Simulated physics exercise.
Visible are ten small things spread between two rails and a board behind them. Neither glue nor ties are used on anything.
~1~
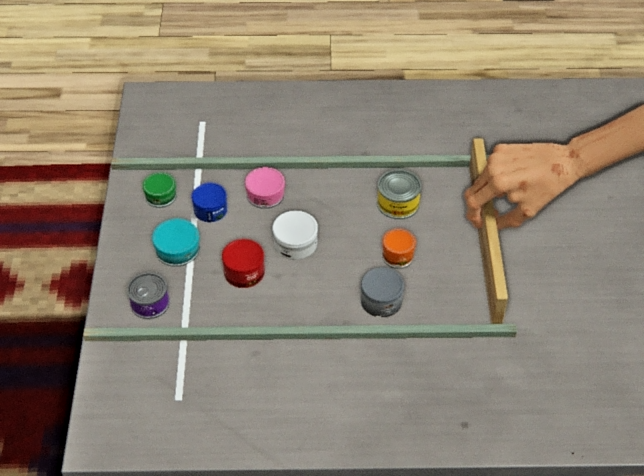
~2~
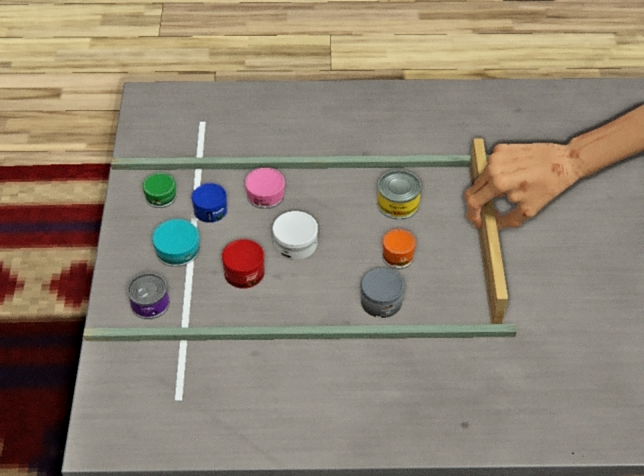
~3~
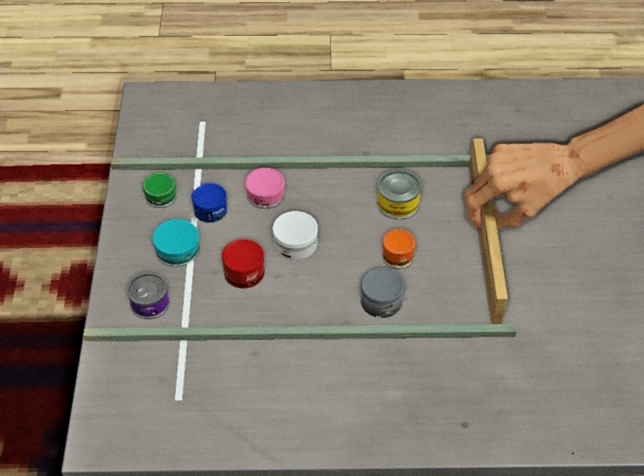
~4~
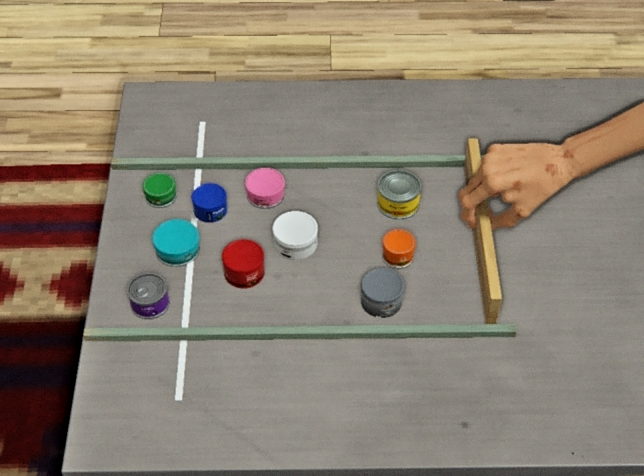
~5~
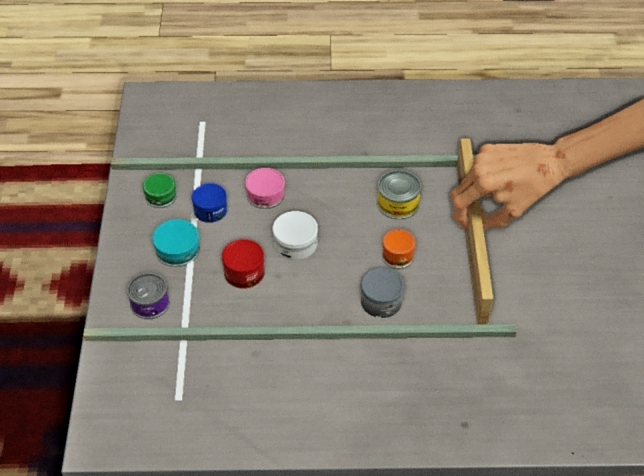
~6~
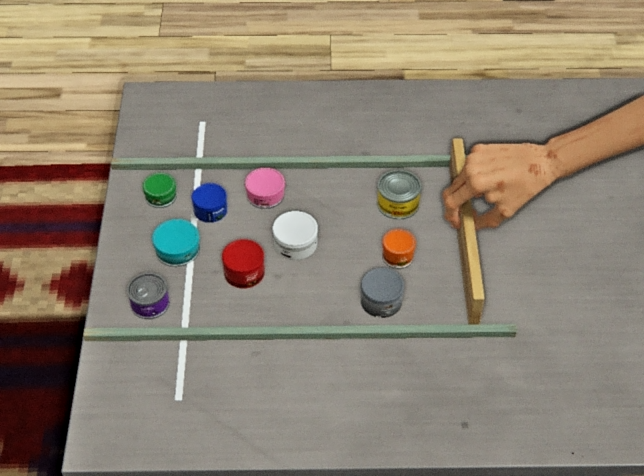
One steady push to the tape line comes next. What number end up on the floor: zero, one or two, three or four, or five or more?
The push will most likely fail to drop any piece.
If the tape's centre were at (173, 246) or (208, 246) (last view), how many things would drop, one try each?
Down on the floor: 0 and 0.
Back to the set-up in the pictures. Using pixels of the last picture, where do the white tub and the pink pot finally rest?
You'll see the white tub at (170, 232), with the pink pot at (153, 177).
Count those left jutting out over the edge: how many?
The total comes out at 0.
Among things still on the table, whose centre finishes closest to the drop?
It would be the green tin.
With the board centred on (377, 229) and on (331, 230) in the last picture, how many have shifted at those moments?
Counts: 3, 4.
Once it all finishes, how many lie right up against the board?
That makes 4.
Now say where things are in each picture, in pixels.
Green tin (160, 190); purple tin (148, 296); turquoise tin (176, 243); board (487, 228); tape (192, 246), in the first frame.
Purple tin (149, 296); white tub (295, 236), in the second frame.
Turquoise tin (177, 243); board (487, 228), in the third frame.
Green tin (160, 190); orange tin (399, 249), in the fourth frame.
Purple tin (149, 296); yellow pot (399, 195), in the fifth frame.
Green tin (160, 190); purple tin (149, 296); turquoise tin (177, 243); board (465, 228); tape (192, 246), in the sixth frame.
Soon after, none off yet; green tin at rest near (160, 190); purple tin at rest near (149, 296); turquoise tin at rest near (177, 243).
At rest, the number that fall off is zero.
